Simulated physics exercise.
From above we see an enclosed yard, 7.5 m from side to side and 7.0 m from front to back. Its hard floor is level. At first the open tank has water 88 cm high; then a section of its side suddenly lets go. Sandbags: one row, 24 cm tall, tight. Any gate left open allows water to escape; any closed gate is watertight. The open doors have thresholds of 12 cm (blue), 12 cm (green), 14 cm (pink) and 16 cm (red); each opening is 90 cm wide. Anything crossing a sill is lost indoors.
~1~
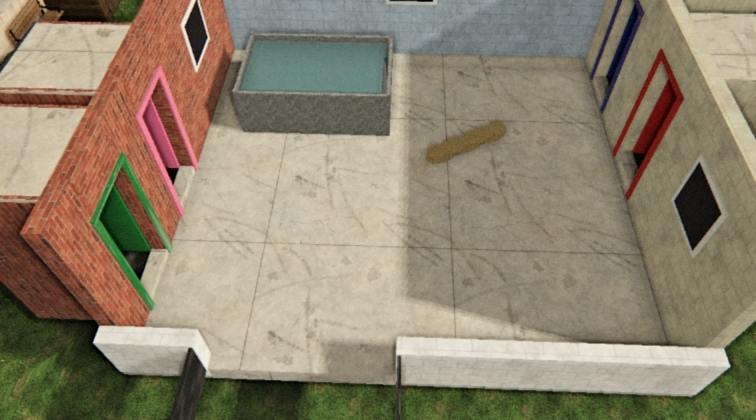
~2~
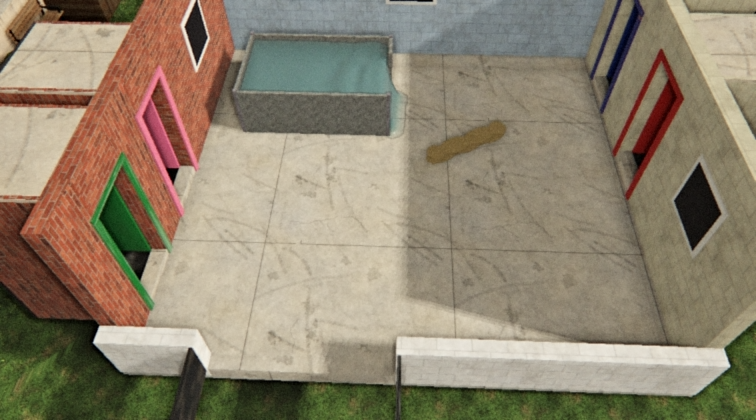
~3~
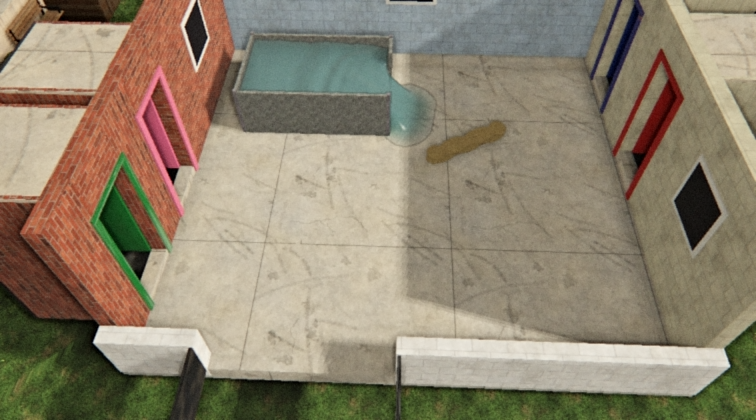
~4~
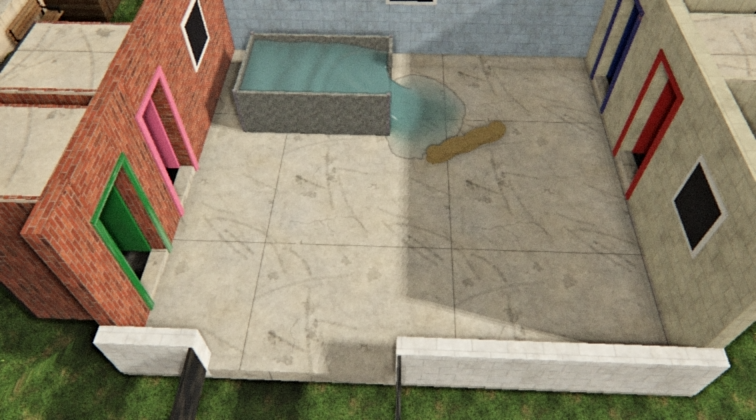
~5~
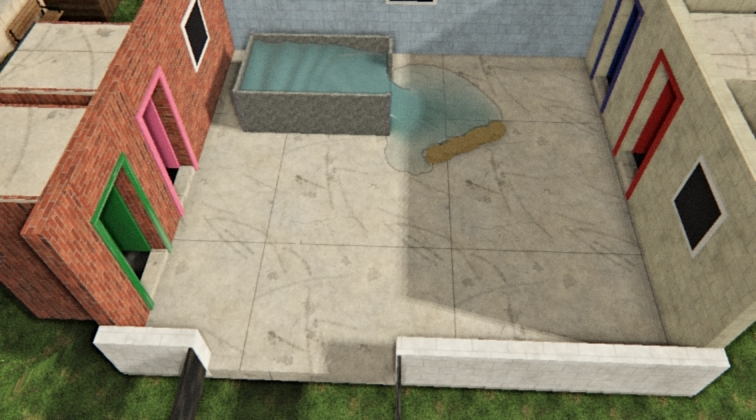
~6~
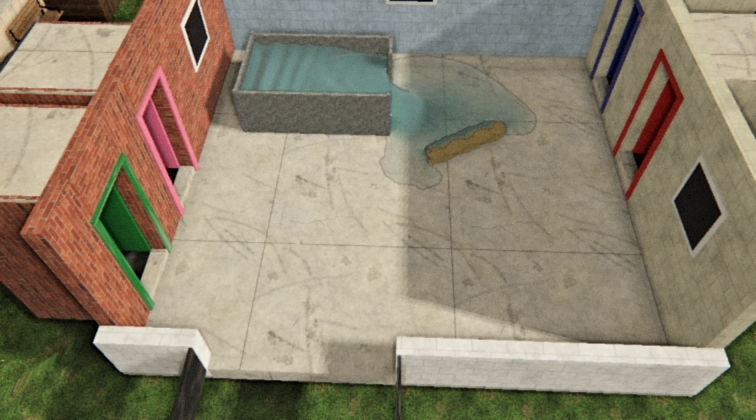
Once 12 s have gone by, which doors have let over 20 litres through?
Result: Blue door: Past the set amount; green door: Under the set amount; pink door: Under the set amount; red door: Under the set amount.
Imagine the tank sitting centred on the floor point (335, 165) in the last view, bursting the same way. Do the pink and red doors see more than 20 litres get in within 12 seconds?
Pink: Within limit; red: Too much.
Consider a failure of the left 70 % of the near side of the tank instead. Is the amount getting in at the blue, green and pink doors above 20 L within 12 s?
Log - blue: Threshold not reached, green: Threshold topped, pink: Threshold topped.
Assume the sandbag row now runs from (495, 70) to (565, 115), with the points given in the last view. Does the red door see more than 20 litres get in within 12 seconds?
Note, red vs limit: Higher.
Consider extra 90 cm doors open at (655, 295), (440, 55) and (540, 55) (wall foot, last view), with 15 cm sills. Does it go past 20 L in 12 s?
Result in order - not enough, not enough, more than that.
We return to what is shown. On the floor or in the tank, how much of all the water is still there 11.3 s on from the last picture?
Some 82 per cent remains.
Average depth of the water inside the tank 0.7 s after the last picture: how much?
Depth, averaged: Around 58 centimetres.
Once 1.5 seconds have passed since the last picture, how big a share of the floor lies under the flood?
About 40 per cent.
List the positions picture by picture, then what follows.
The open tank at (317, 66) is whole and still, 88 cm deep, in the first frame.
Water pours out at (388, 102) and has run 0.6 m, to (397, 93); typically 8 cm deep outside, 88 cm at the open tank's back, in the second frame.
The front is at (427, 95), 1.0 m from the gap at (388, 102); 1.1 m2 of floor is under water; 88 cm left at the back of the open tank, in the third frame.
Water pours out at (388, 103) and has run 1.5 m, to (461, 106); typically 10 cm deep outside, 88 cm at the open tank's back, in the fourth frame.
The front is at (495, 109), 2.1 m from the gap at (388, 103); 4.2 m2 of floor is under water; 86 cm left at the back of the open tank, in the fifth frame.
Water pours out at (388, 103) and has run 2.8 m, to (531, 123); typically 7 cm deep outside, 78 cm at the open tank's back, in the sixth frame.
Then, 0.7 s after the last picture water covers 25 % of the floor and is deepest (44 cm) near (438, 147); blue door 22 cm at the sill, 8 L in, green door not reached, pink door not reached, red door not reached.
Then, 1.5 s after the last picture water covers 40 % of the floor and is deepest (52 cm) near (581, 65); blue door 37 cm at the sill, 132 L in, green door not reached, pink door not reached, red door 9 cm at the sill, 0 L in.
Then, 2.8 s after the last picture water covers 55 % of the floor and is deepest (35 cm) near (582, 71); blue door 31 cm at the sill, 343 L in, green door not reached, pink door not reached, red door 12 cm at the sill, 0 L in.
Then, 6.3 s after the last picture water covers 75 % of the floor and is deepest (20 cm) near (581, 65); blue door 18 cm at the sill, 491 L in, green door not reached, pink door not reached, red door 9 cm at the sill, 0 L in.
Then, 11.3 s after the last picture water covers 95 % of the floor and is deepest (11 cm) near (147, 326); blue door 8 cm at the sill, 506 L in, green door 10 cm at the sill, 0 L in, pink door 10 cm at the sill, 0 L in, red door 5 cm at the sill, 0 L in.
